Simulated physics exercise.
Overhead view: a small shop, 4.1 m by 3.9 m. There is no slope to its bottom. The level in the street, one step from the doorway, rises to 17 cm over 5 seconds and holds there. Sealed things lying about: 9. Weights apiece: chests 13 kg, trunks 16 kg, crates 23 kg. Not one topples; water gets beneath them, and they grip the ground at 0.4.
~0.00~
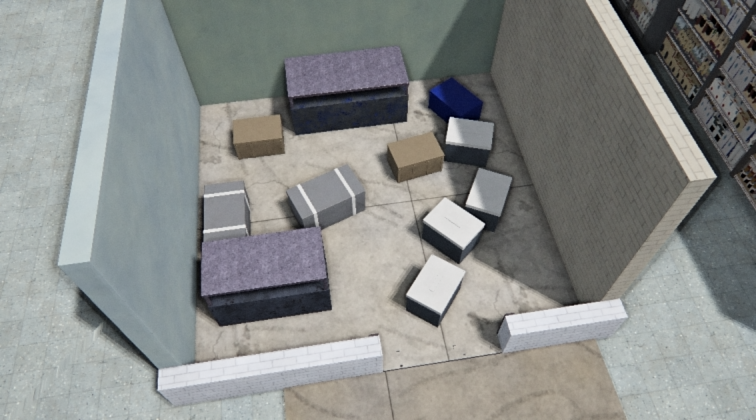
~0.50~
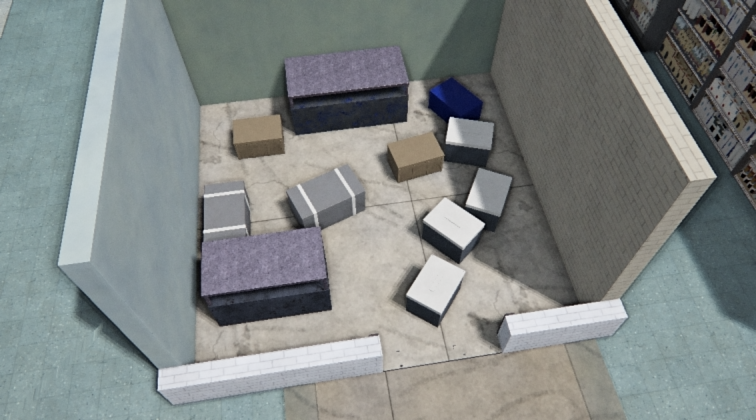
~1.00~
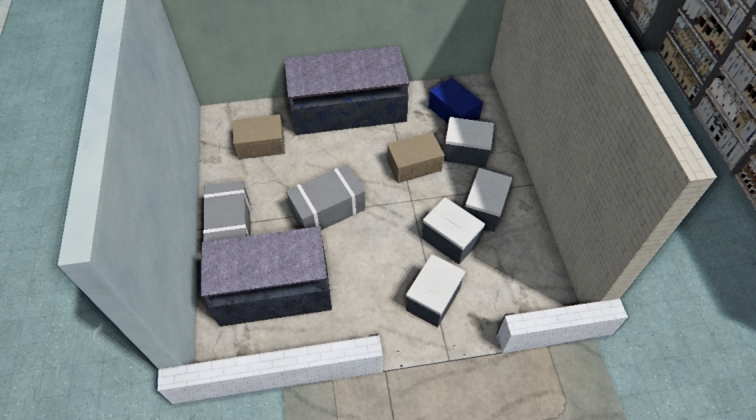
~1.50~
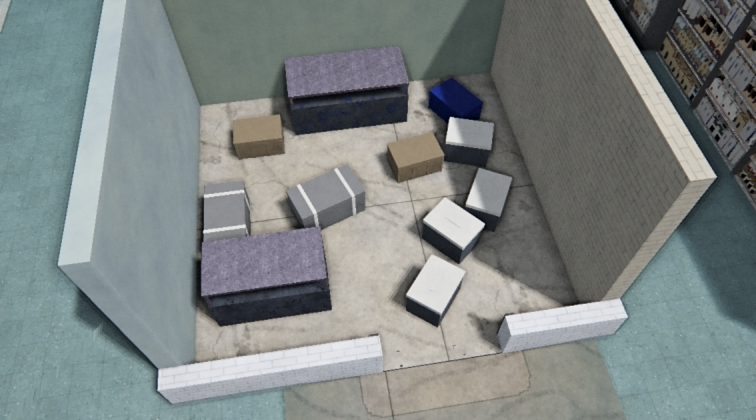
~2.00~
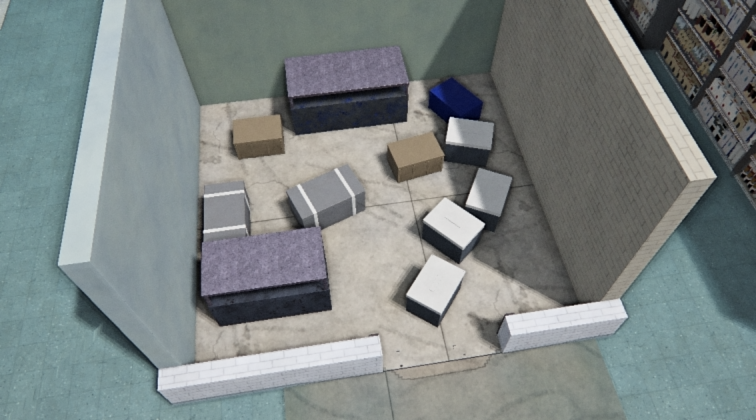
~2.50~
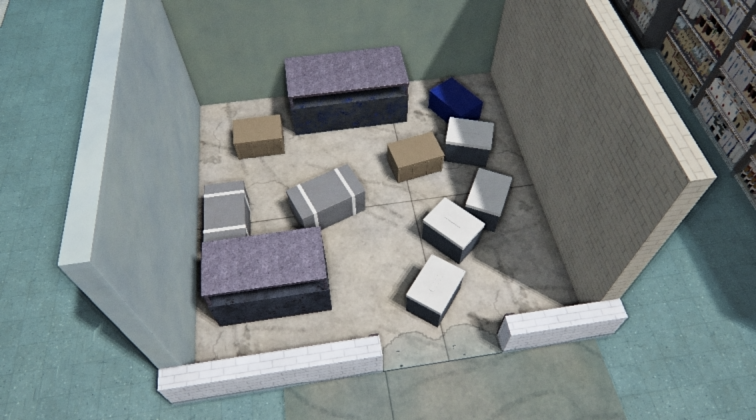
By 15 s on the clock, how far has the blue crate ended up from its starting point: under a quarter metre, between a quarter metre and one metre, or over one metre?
It will shift a modest distance.
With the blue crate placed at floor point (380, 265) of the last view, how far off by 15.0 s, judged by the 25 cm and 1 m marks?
Looks like it is swept a long way.
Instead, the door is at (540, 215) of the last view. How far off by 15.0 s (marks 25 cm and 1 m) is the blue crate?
So the blue crate is basically unmoved by then.
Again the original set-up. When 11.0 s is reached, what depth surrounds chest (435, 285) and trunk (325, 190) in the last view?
Depth approx. 11 cm / 9 cm.
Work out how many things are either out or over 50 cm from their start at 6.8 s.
I count 3 of them.
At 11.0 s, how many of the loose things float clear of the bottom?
At that time, 8.
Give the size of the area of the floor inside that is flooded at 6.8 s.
About 9.0 m2.
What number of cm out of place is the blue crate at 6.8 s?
Close to 0 cm.
After 3.5 s the blue crate is near (456, 96), 0.0 m from its start, aground; 0 afloat.
After 6.8 s the blue crate is near (456, 96), 0.0 m from its start, aground; 0 afloat.
After 11.0 s the blue crate is near (453, 82), 0.3 m from its start, afloat; 8 afloat.
After 15.0 s the blue crate is near (427, 79), 0.5 m from its start, afloat; 9 afloat.
